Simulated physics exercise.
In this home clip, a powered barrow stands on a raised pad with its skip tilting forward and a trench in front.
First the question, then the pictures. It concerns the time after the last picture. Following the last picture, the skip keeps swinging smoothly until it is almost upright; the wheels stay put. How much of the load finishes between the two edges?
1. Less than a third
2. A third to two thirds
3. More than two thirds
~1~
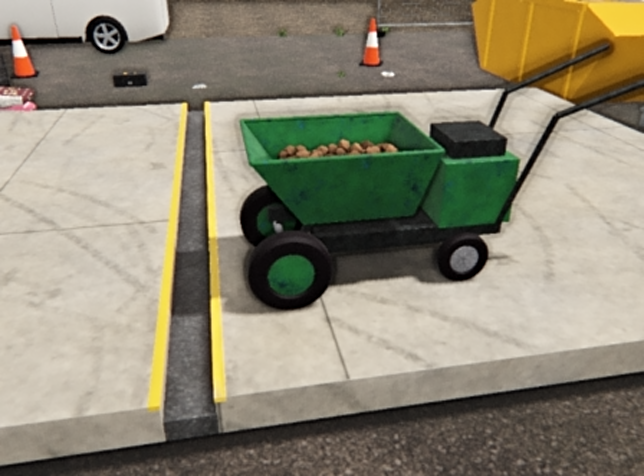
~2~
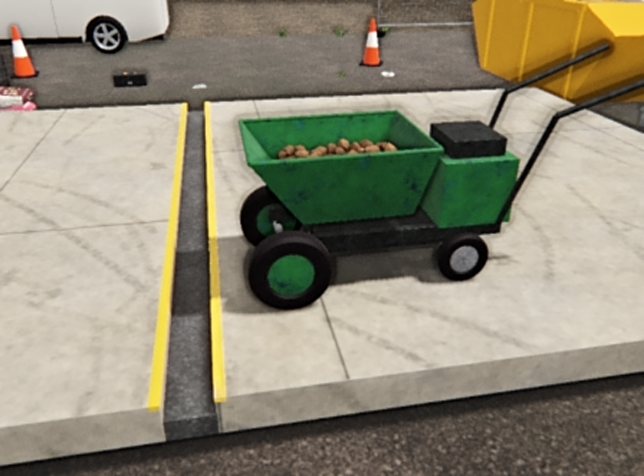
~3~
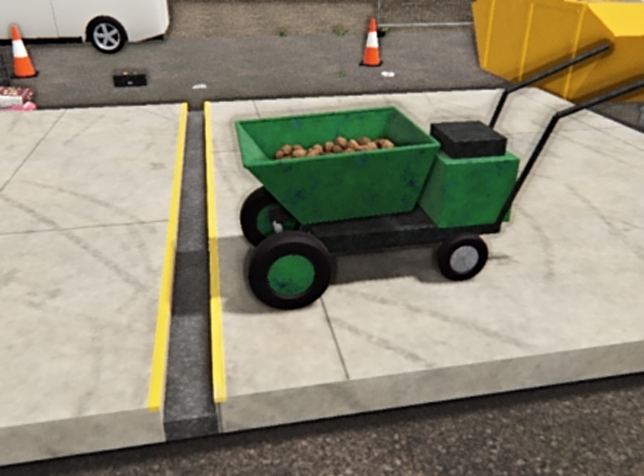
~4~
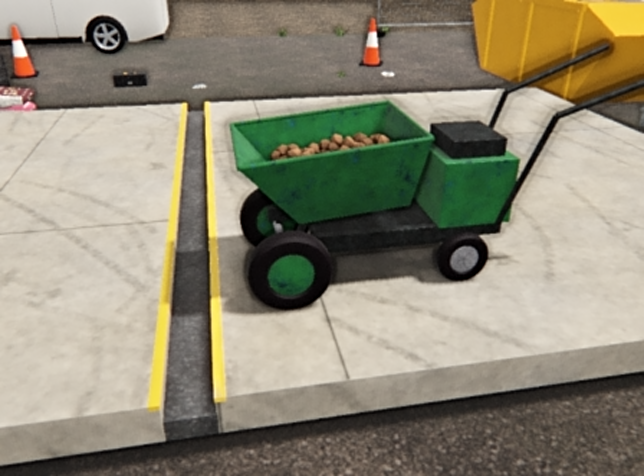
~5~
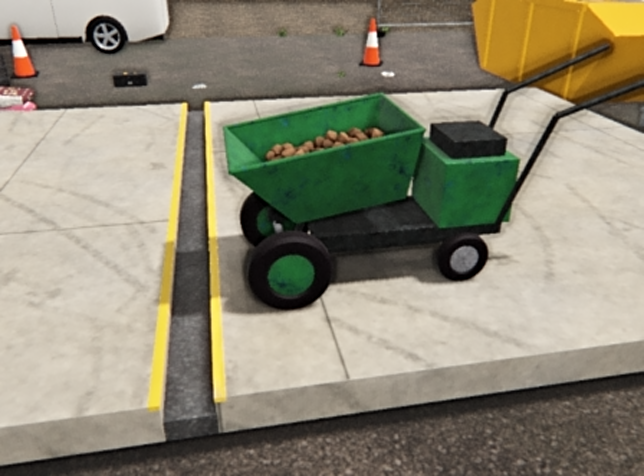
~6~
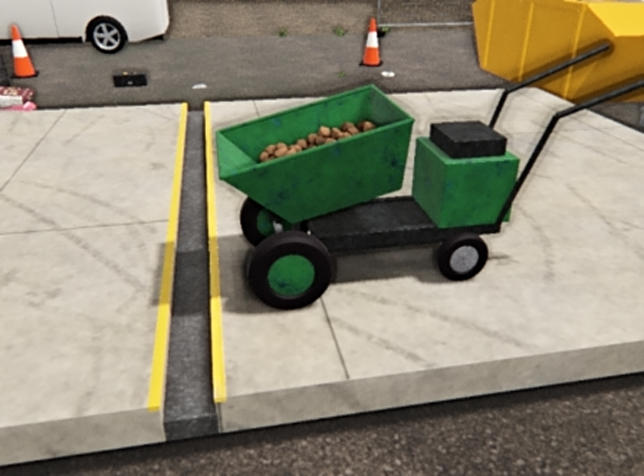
1.
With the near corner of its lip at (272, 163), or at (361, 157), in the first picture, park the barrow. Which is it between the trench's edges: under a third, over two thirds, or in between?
Note - position 1: Less than a third; position 2: The middle third.
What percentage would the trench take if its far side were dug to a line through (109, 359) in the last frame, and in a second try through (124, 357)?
Lab note: Case 1 near 50 percent, case 2 near 40 percent.
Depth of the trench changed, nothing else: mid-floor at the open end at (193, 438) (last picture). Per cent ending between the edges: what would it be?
Estimated share: Approx. 10 %.
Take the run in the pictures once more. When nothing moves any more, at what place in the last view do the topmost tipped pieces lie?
The top settles at about (130, 284).
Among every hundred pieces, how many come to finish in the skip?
I'd put it near 0 percent.
Soon, skip tipped steeply; all in the skip.
A while on, skip tipped steeply; nearly all in the skip; a stray few beyond it; a stray few falling.
Towards the end, skip tipped right over; about a quarter in the skip; about two thirds beyond it.
Finally, skip tipped right over; a small part in or heaped over the trench; nearly all beyond it.
